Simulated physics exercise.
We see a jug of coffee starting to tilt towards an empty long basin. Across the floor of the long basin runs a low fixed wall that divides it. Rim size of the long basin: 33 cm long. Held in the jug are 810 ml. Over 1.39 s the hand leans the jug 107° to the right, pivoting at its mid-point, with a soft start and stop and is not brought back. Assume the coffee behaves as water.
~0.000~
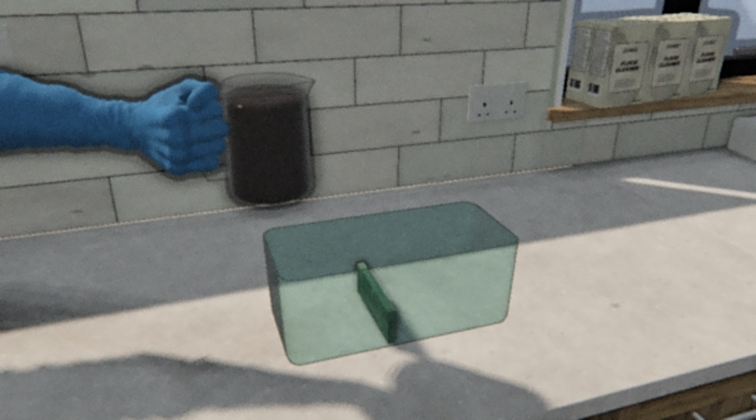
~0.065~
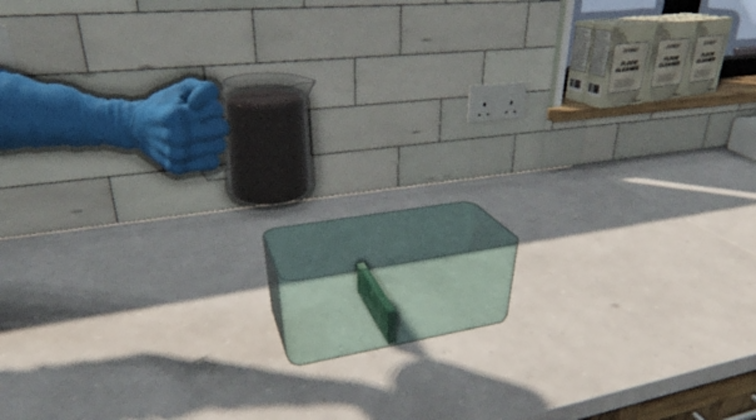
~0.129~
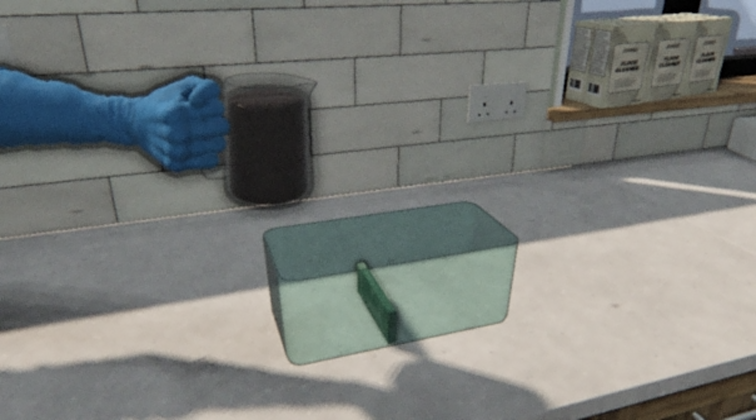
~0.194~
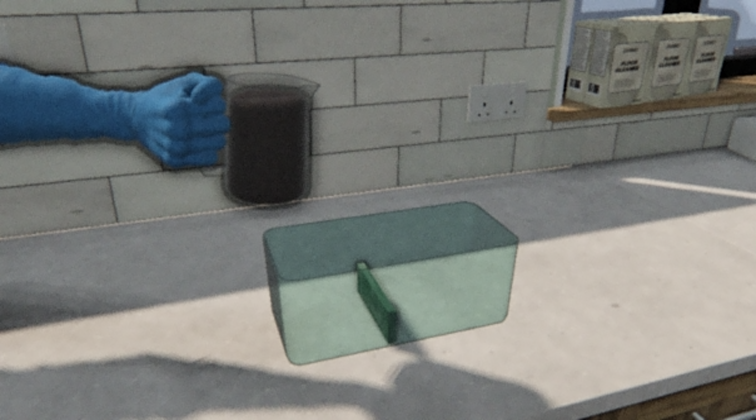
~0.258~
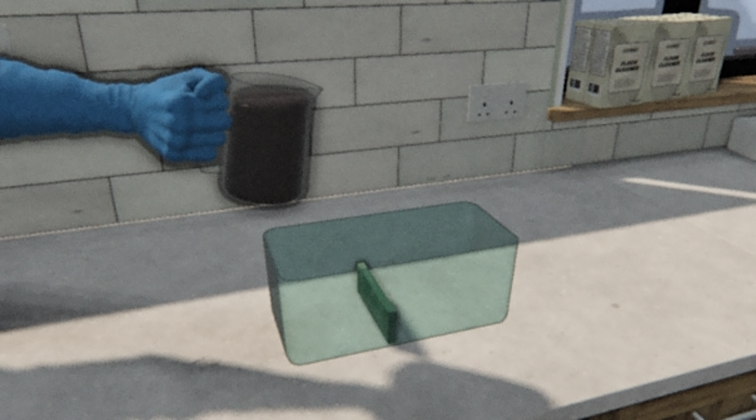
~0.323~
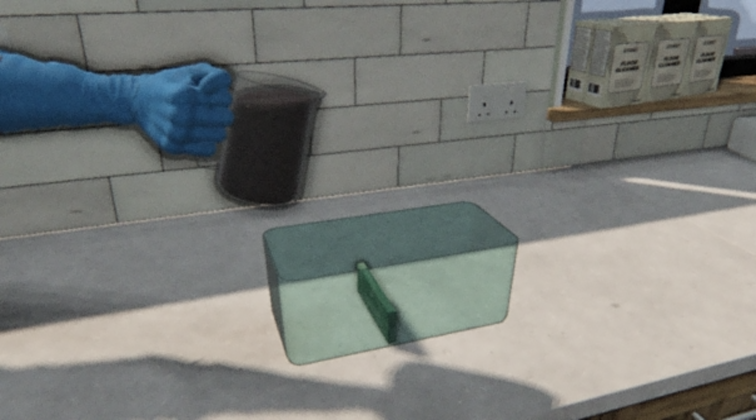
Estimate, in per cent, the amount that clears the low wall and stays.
Roughly 82 percent.
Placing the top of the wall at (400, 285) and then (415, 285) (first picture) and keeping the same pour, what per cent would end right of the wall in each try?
Around 30 and 5 percent, in that order.
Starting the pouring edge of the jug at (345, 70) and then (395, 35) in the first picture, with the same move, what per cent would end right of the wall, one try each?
About 95 %, then about 80 %.
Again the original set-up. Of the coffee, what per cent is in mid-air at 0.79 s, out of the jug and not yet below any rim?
Roughly 10 percent.
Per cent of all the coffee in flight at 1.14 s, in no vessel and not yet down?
Near 20 percent.
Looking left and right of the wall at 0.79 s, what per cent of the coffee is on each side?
0 per cent left and 2 right, roughly.
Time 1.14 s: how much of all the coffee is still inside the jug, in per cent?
40 %.
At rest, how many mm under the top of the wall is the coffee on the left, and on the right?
The left comes to roughly 46 mm and the right to roughly 26 mm.
By 0.79 s the tilt is 65° and 87 per cent is still to pour, 0 is left of the wall and 2 right of it.
By 1.14 s the tilt is 99° and 40 per cent is still to pour, 1 is left of the wall and 38 right of it.
By 1.50 s the tilt is 107° and 5 per cent is still to pour, 10 is left of the wall and 80 right of it.
By 1.89 s the tilt is 107° and 0 per cent is still to pour, 16 is left of the wall and 82 right of it.
At rest 17 per cent lies left of the wall, 82 right of it and 1 outside.
